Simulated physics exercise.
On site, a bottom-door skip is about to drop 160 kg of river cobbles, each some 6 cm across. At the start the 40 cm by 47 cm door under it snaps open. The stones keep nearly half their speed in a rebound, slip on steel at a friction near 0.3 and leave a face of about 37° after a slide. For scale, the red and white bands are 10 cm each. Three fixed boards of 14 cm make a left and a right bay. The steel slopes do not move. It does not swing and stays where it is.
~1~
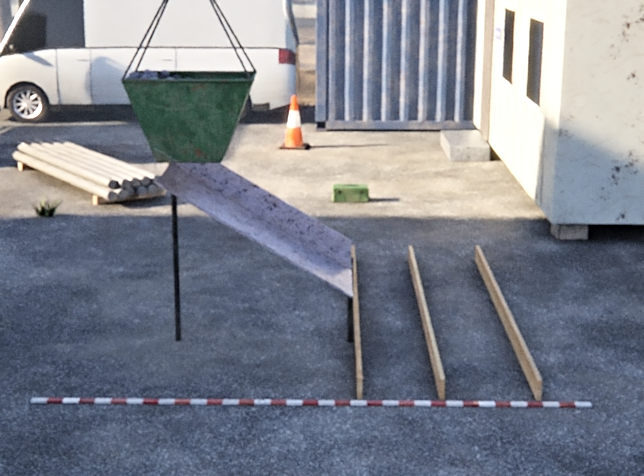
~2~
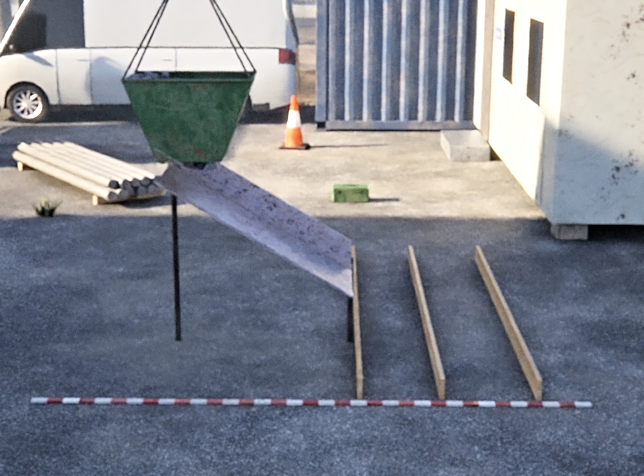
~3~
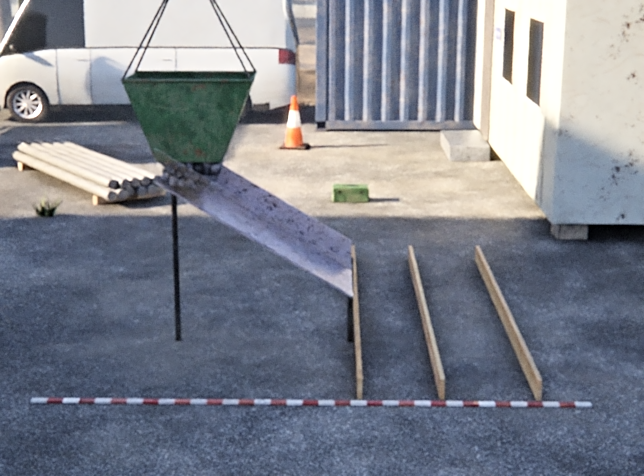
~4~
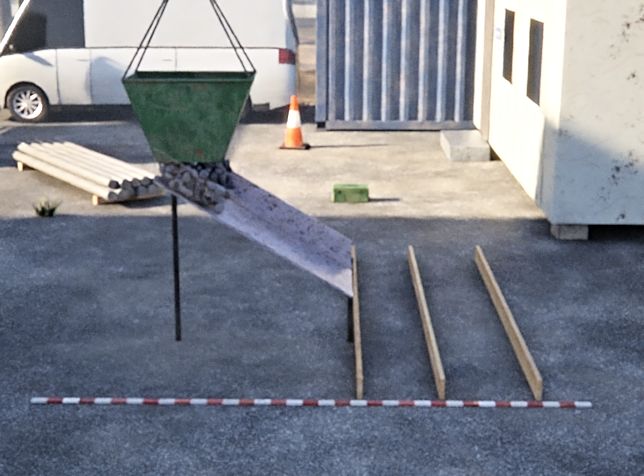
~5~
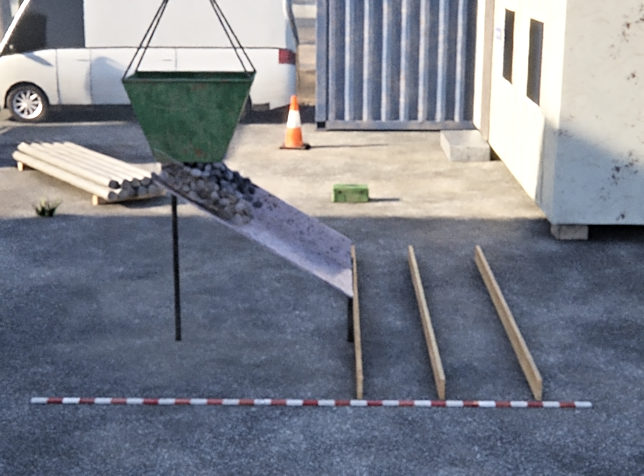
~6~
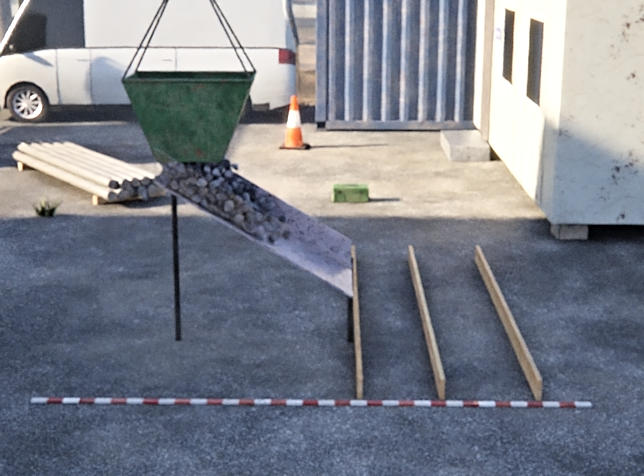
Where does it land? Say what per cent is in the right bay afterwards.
About 37 per cent.
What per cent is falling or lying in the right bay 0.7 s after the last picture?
About 5 per cent by then.
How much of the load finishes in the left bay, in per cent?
Near 60 in a hundred.
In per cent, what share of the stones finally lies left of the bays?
About 0 per cent.
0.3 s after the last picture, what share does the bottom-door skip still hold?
About 15 per cent.
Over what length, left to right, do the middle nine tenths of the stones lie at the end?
Roughly 90 cm.
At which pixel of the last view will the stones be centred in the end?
Around (421, 361).
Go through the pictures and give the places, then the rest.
The outlet is at (189, 154); nothing has dropped yet, in the first picture.
The outlet is at (189, 154); 6 % is out, in the second picture.
The outlet is at (189, 154); 19 % is out, the lowest stones still above the boards at (203, 182), 127 cm up, in the third picture.
The outlet is at (189, 154); 34 % is out, the lowest stones still above the boards at (219, 201), 116 cm up, in the fourth picture.
The outlet is at (189, 154); 45 % is out, the lowest stones still above the boards at (245, 214), 106 cm up, in the fifth picture.
The outlet is at (189, 154); 56 % is out, the lowest stones still above the boards at (277, 233), 94 cm up, in the sixth picture.
Then, 0.3 s after the last picture, 14 % in the bottom-door skip, 80 % on the steel, 2 % falling or lying left of the bays, 3 % falling or lying in the left bay; the stones farthest right are at (396, 309).
Then, 0.7 s after the last picture, 0 % in the bottom-door skip, 61 % on the steel, 2 % falling or lying left of the bays, 34 % falling or lying in the left bay, 3 % falling or lying in the right bay; the stones farthest right are at (489, 358).
Then, 1.3 s after the last picture, 0 % in the bottom-door skip, 13 % on the steel, 2 % falling or lying left of the bays, 62 % falling or lying in the left bay, 24 % falling or lying in the right bay; the stones farthest right are at (515, 356).
Then, 2.2 s after the last picture, 0 % in the bottom-door skip, 1 % falling or lying left of the bays, 63 % falling or lying in the left bay, 37 % falling or lying in the right bay; the stones farthest right are at (513, 351).
Then, 4.1 s after the last picture, 0 % in the bottom-door skip, 1 % left of the bays, 62 % in the left bay, 37 % in the right bay; the stones farthest right are at (513, 351).
